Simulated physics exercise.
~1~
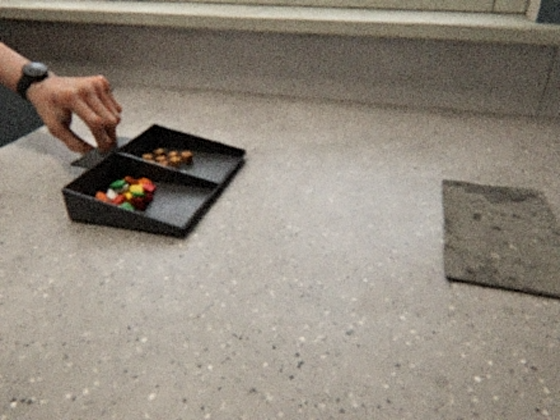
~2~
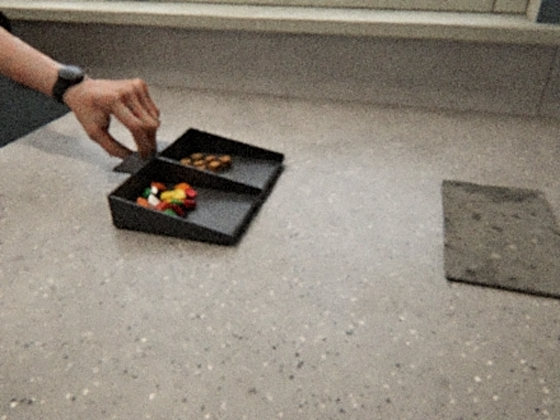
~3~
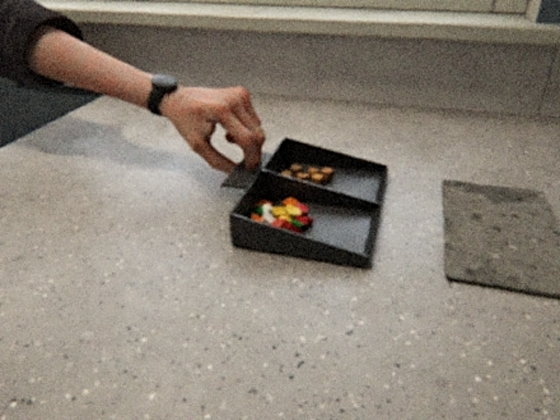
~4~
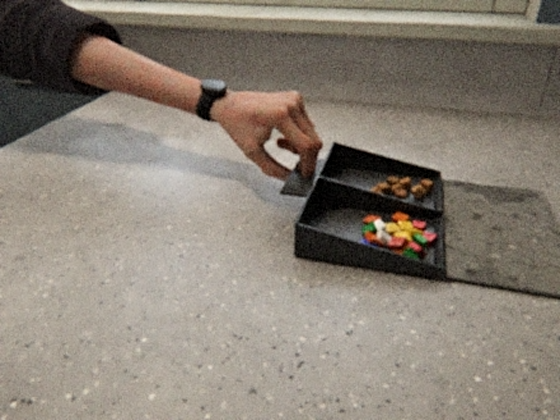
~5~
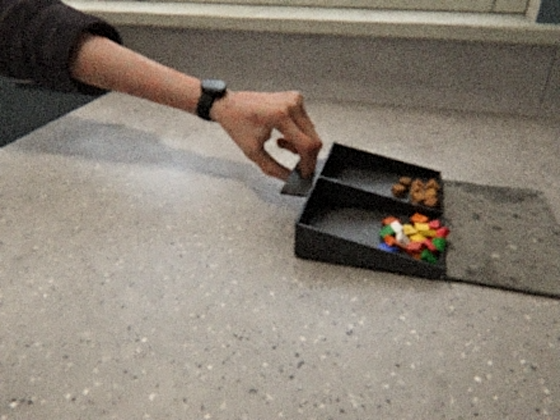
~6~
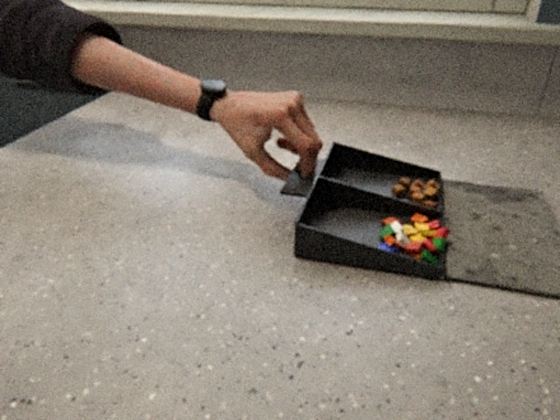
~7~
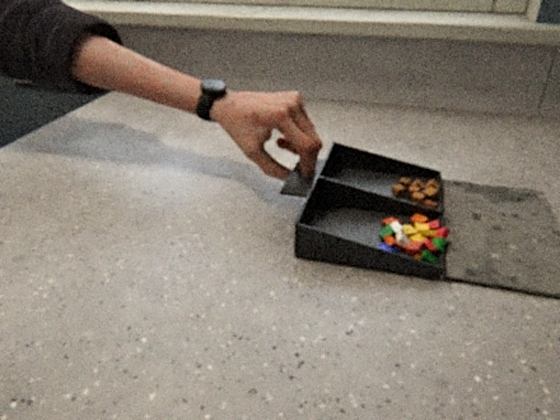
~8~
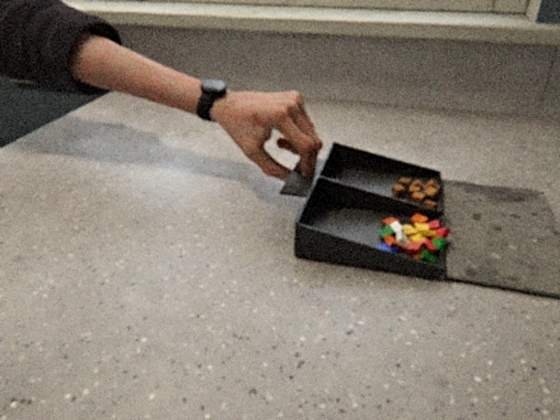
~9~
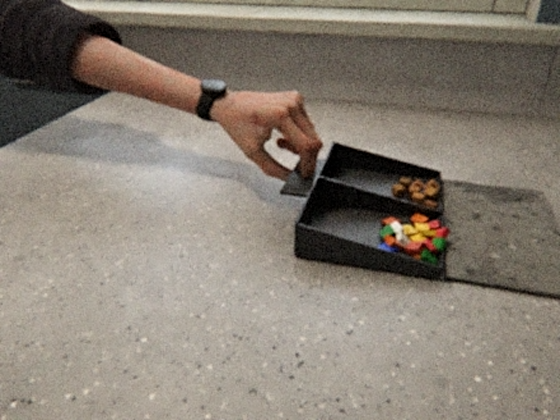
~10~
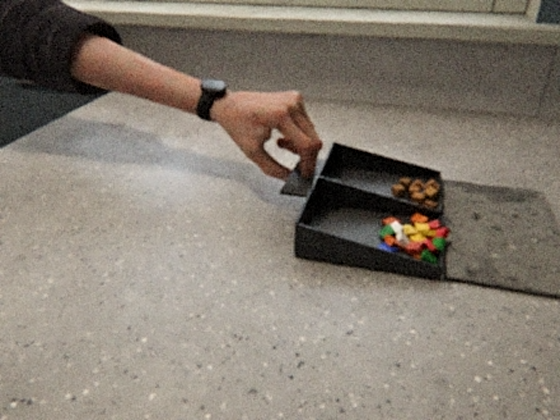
A hand wearing a dark watch slid a black two-part tray of colourful bits and brown pieces rightward across a speckled counter until it stopped at a grey slab, and both piles slid towards the tray's right end and stayed inside.
